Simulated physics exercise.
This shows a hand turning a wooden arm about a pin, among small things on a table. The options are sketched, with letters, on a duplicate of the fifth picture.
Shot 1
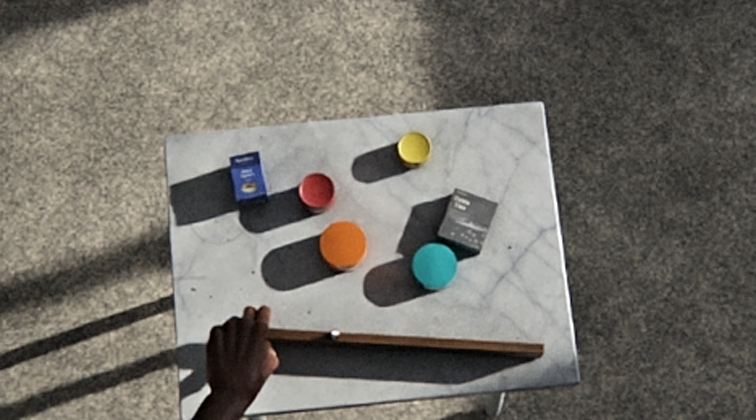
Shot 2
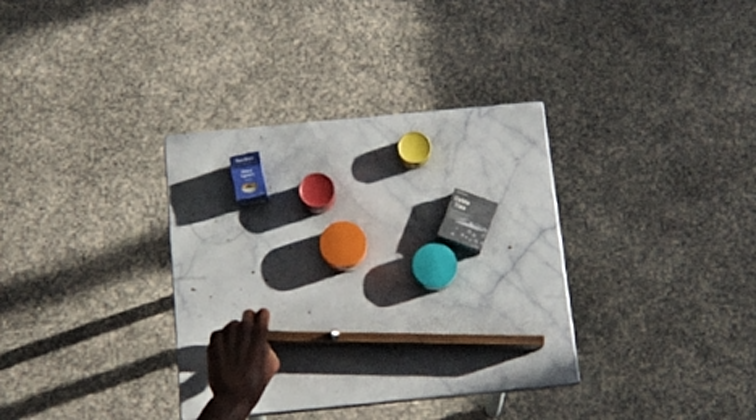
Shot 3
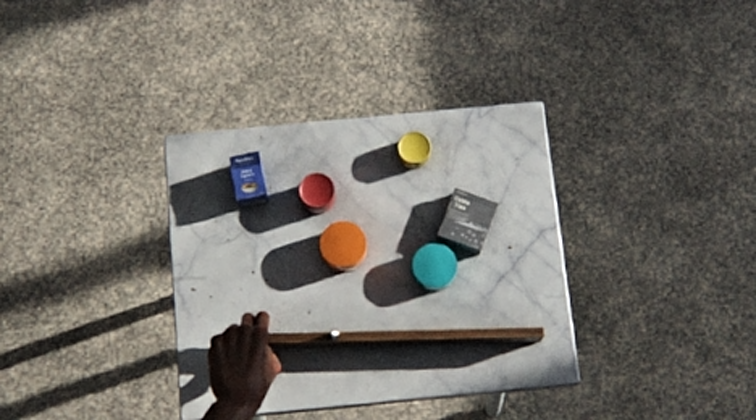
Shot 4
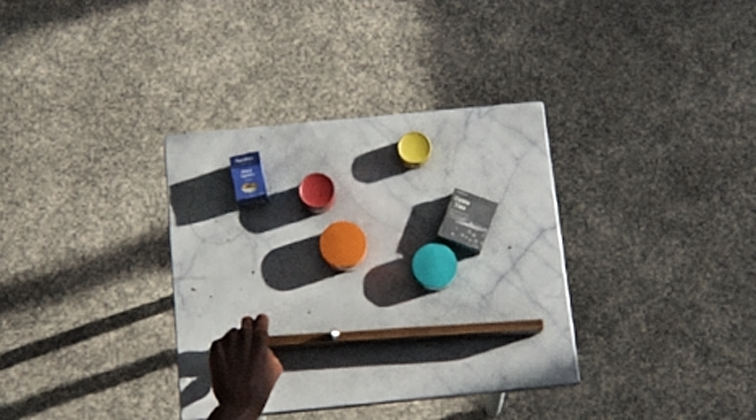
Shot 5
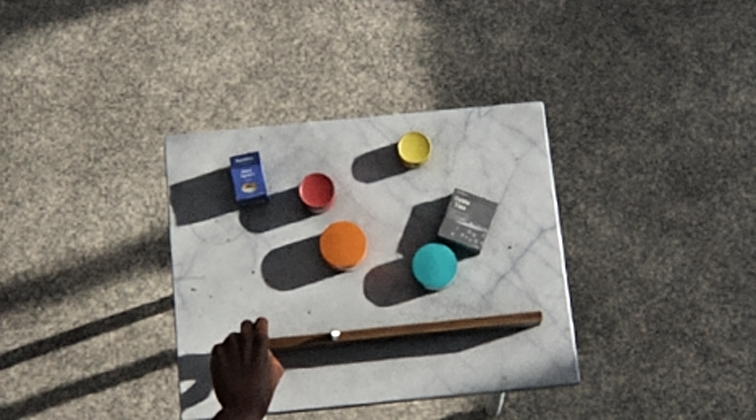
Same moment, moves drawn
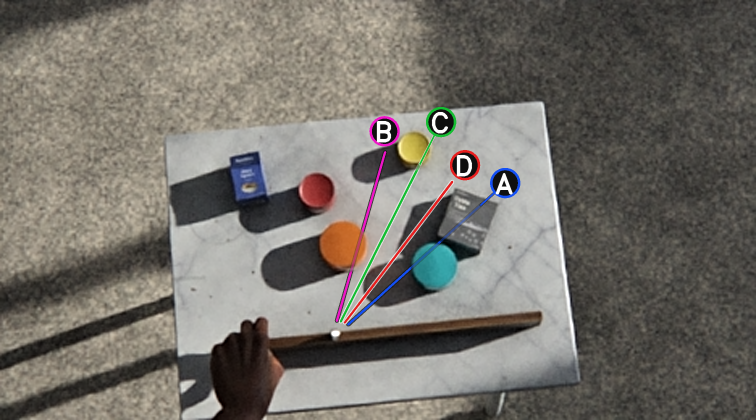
A hand slowly turning a wooden arm about a pin, its right end swinging slightly up toward small jars and boxes.
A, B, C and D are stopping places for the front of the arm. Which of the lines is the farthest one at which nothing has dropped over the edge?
Up to line C.
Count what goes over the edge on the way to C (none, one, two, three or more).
By then, none.
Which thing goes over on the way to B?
The yellow jar goes over.
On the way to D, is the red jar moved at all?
No.
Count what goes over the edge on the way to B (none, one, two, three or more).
One.
On the copy, A at (415, 264); B at (361, 235); C at (381, 241); D at (399, 251).
On C. First, arm (432, 287); turquoise pot (431, 262); yellow jar (414, 150).
Then, arm (407, 256); grey box (444, 177); turquoise pot (402, 226).
Finally, arm (383, 241); yellow jar (374, 120); grey box (398, 153); nothing has fallen.
By contrast, A is safe but short; B drops the yellow jar; D is safe but short.
